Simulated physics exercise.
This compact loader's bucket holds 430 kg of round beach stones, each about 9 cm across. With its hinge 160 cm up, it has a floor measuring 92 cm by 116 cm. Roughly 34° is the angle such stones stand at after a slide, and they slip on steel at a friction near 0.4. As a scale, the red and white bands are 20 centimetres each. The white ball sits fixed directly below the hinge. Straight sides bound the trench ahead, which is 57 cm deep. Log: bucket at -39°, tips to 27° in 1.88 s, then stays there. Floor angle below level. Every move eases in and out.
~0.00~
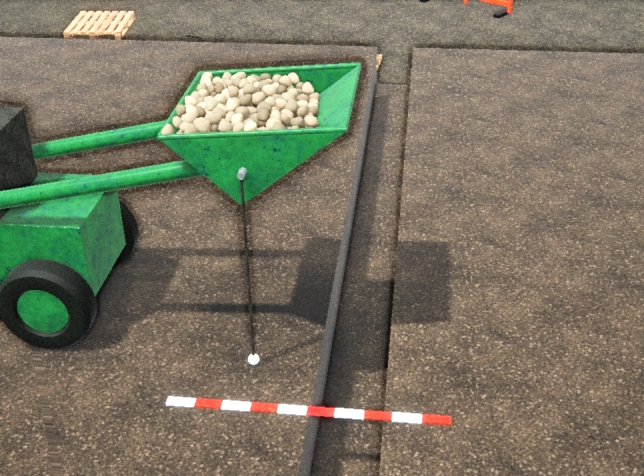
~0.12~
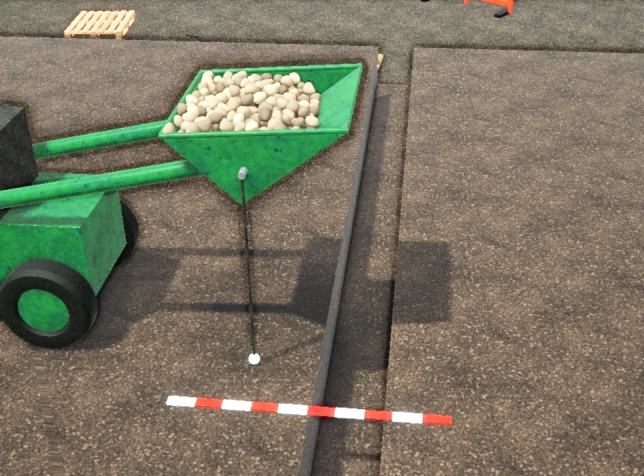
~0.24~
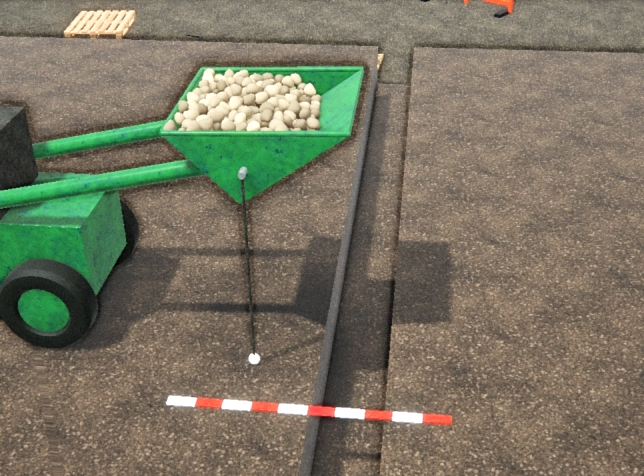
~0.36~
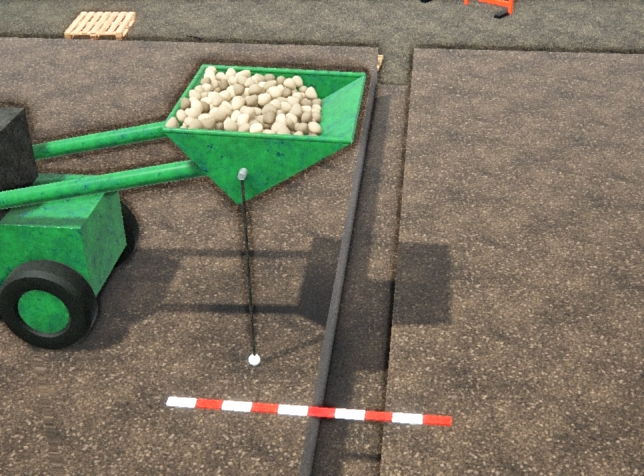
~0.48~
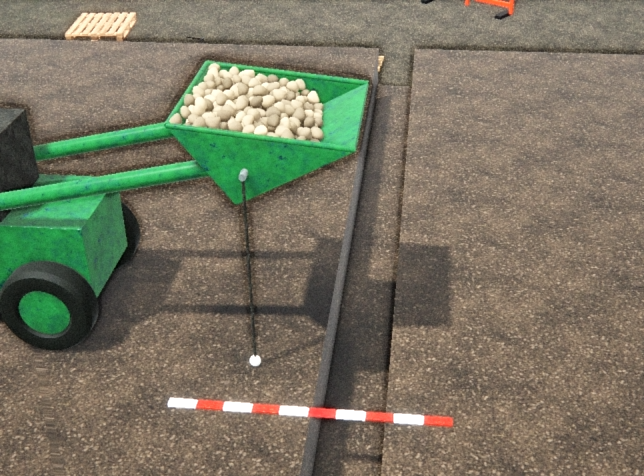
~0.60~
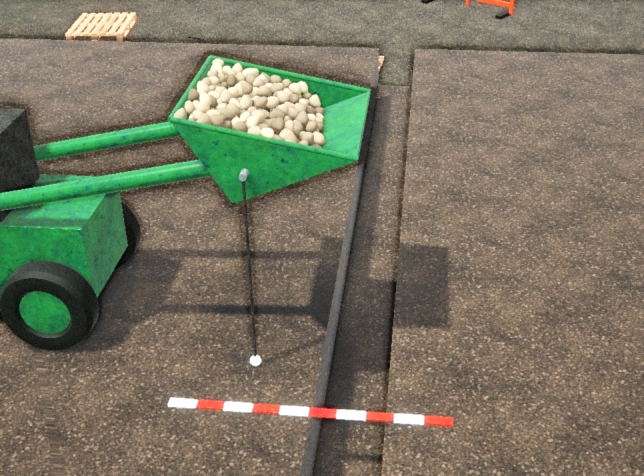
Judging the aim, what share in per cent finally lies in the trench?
30 %.
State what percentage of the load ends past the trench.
Close to 70 per cent of it.
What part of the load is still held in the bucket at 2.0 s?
Roughly 50 per cent is still inside.
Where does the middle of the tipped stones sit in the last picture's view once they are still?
I'd put it close to (433, 320).
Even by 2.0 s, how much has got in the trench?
Around 30 per cent of it, at that instant.
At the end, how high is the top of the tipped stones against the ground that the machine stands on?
I'd put it at roughly 22 cm above the ground.
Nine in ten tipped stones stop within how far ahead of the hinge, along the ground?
Roughly 190 centimetres ahead of it along the ground.
After 1.4 s the floor is at 17°; 99 % in the bucket, 1 % in the trench; the foremost stones are at (354, 178).
After 2.0 s the floor is at 27°; 52 % in the bucket, 32 % in the trench, 15 % past the trench; the foremost stones are at (439, 318).
After 2.3 s the floor is at 27°; 22 % in the bucket, 34 % in the trench, 44 % past the trench; the foremost stones are at (506, 336).
After 5.1 s the floor is at 27°; 0 % in the bucket, 29 % in the trench, 71 % past the trench; the foremost stones are past the picture's edge.
